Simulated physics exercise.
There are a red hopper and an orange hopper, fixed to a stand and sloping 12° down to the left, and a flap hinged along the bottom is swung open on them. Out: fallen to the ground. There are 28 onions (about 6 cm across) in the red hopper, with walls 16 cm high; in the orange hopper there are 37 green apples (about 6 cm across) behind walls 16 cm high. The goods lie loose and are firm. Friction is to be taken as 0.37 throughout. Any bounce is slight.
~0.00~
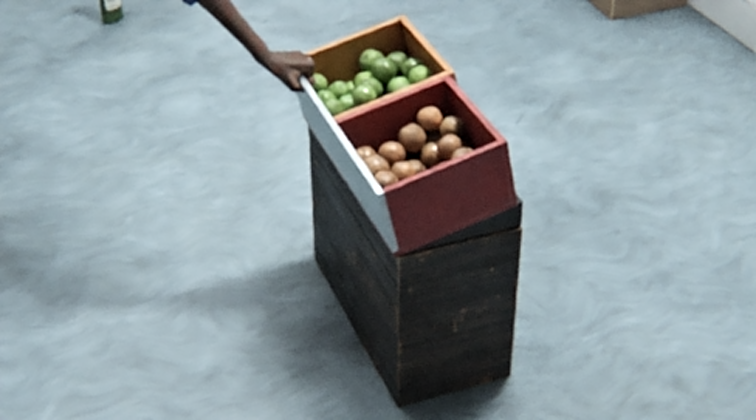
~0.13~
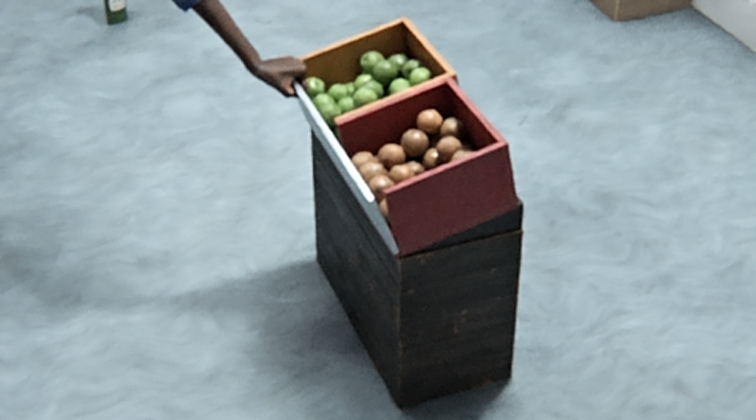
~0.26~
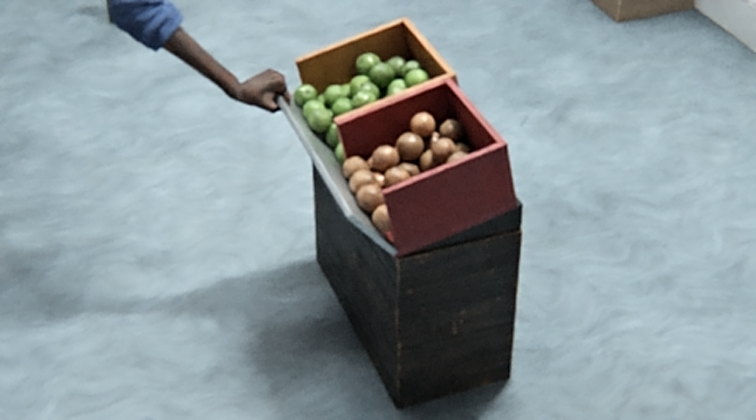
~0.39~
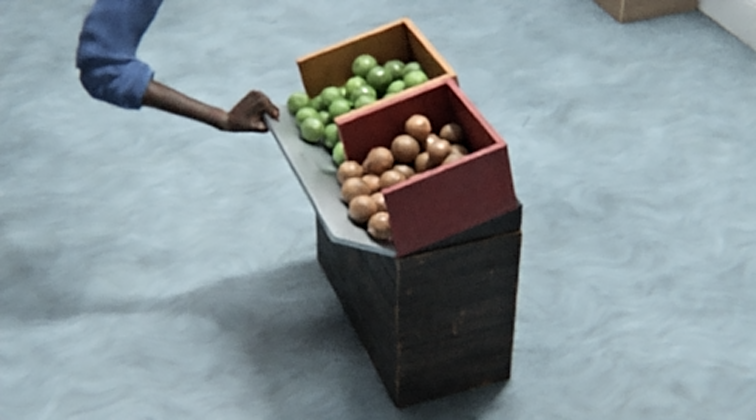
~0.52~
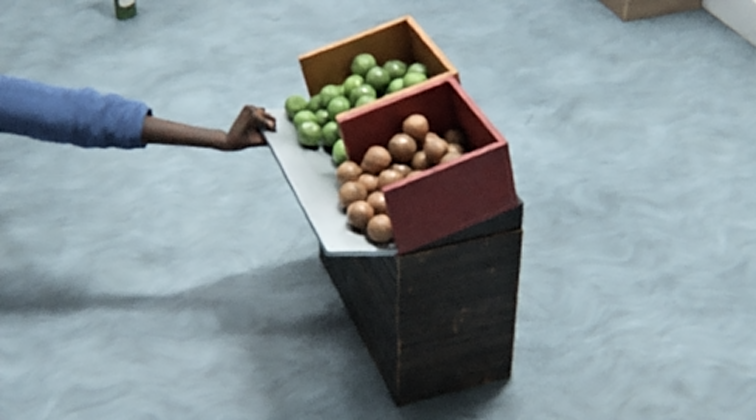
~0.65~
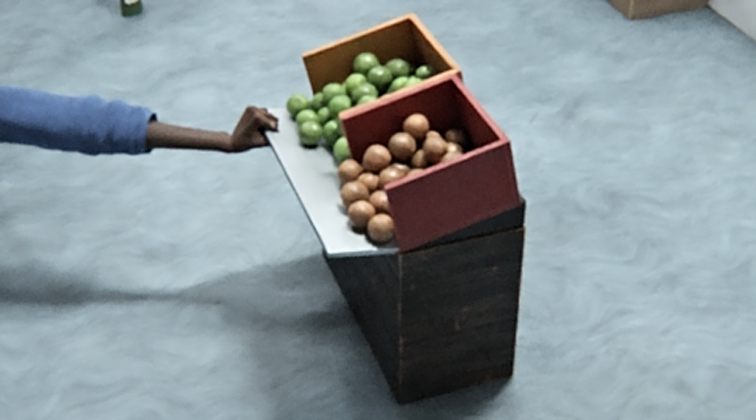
A hand swings a grey flap open and down, and green apples and onions roll onto it.
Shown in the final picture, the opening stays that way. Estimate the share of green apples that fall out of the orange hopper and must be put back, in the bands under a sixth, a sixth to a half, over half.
Onto the ground goes a portion smaller than a sixth.
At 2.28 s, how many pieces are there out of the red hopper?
About: Red hopper 0.
After 1.06 s, red hopper 28 in, 0 out and orange hopper 37 in, 0 out.
After 1.57 s, red hopper 28 in, 0 out and orange hopper 37 in, 0 out.
After 2.28 s, red hopper 28 in, 0 out and orange hopper 37 in, 0 out.
Final count (at 3.20 s), red hopper 28 in, 0 out and orange hopper 37 in, 0 out. Asked share, 0 of 37, 0 per cent.
